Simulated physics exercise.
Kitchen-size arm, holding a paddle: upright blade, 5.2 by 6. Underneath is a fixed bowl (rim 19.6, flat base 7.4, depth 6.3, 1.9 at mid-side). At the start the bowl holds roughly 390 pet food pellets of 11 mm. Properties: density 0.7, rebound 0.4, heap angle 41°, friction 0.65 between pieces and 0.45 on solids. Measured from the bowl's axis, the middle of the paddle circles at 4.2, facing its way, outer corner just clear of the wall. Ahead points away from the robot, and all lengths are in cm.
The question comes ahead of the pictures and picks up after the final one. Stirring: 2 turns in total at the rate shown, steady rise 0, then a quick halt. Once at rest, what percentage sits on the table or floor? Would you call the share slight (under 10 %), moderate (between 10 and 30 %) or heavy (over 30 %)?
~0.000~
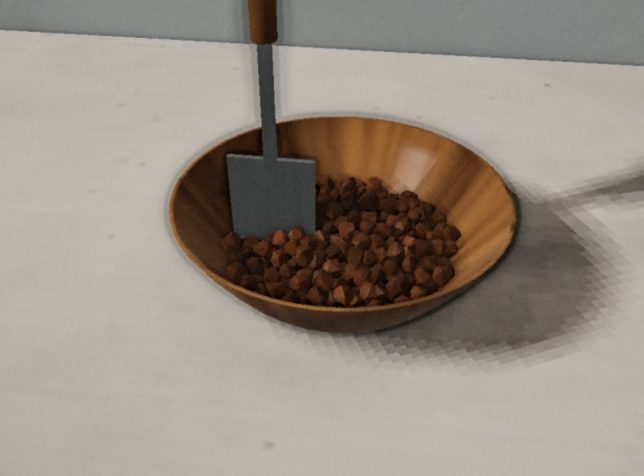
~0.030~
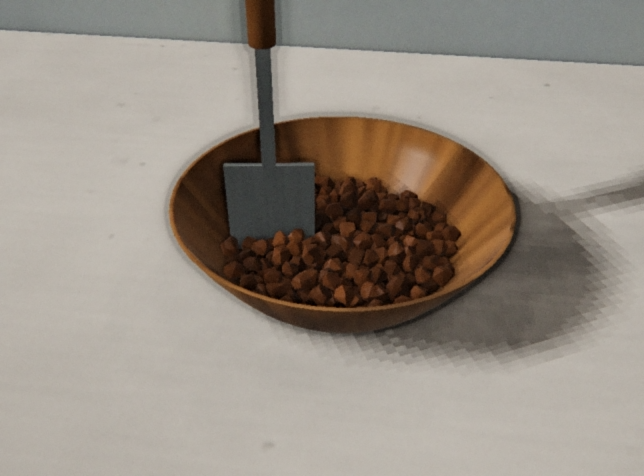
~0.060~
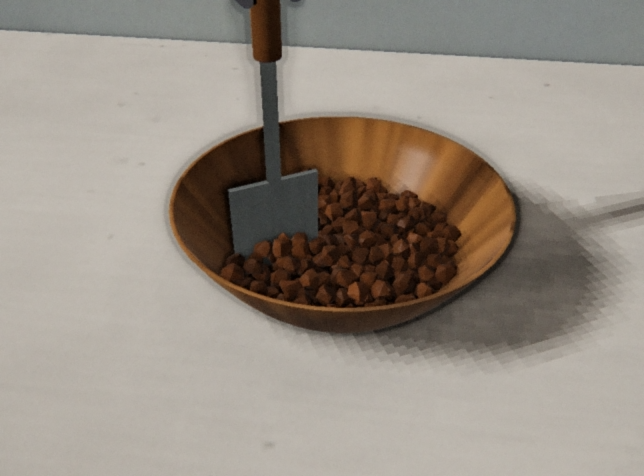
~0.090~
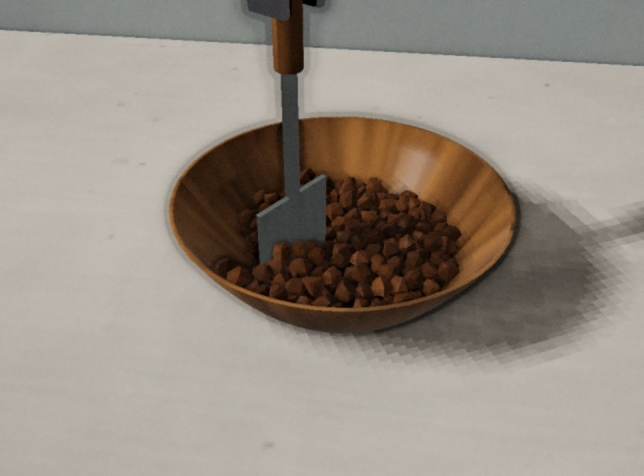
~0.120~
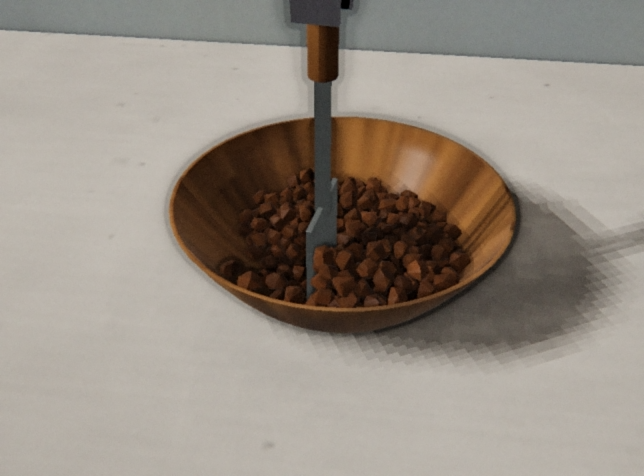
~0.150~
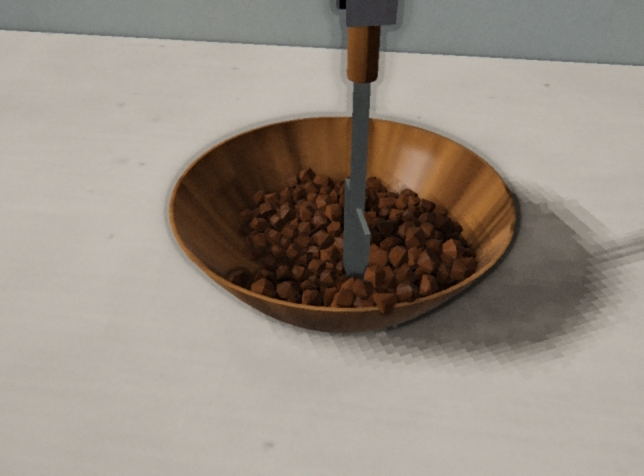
I would call it heavy.
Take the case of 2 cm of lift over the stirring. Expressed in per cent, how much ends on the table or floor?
That works out to some 30 per cent.
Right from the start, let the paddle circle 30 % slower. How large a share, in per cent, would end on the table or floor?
Near 30 in a hundred, it would be.
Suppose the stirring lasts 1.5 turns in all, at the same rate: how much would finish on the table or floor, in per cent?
About 35 per cent.
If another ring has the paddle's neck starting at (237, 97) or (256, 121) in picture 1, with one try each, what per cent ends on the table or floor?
Close to 0 and 35 in a hundred.
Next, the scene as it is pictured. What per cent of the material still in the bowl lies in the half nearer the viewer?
55 %.
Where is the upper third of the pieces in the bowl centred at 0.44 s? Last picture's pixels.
I'd put it at around (243, 198).
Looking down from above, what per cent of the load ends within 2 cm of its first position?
Around 10 per cent.
By 0.44 s, 346° round, highest piece 10 above the table; 300 in the bowl, 63 on the table or floor, 24 in flight or on the tool.
By 0.73 s, 224° round, highest piece 9 above the table; 253 in the bowl, 115 on the table or floor, 19 in flight or on the tool.
By 1.07 s, 0° round, highest piece 6 above the table; 226 in the bowl, 161 on the table or floor.
By 1.77 s, 0° round, highest piece 6 above the table; 226 in the bowl, 161 on the table or floor.
Final count, 226 in the bowl, 161 on the table or floor. That is 42 % on the table or floor.
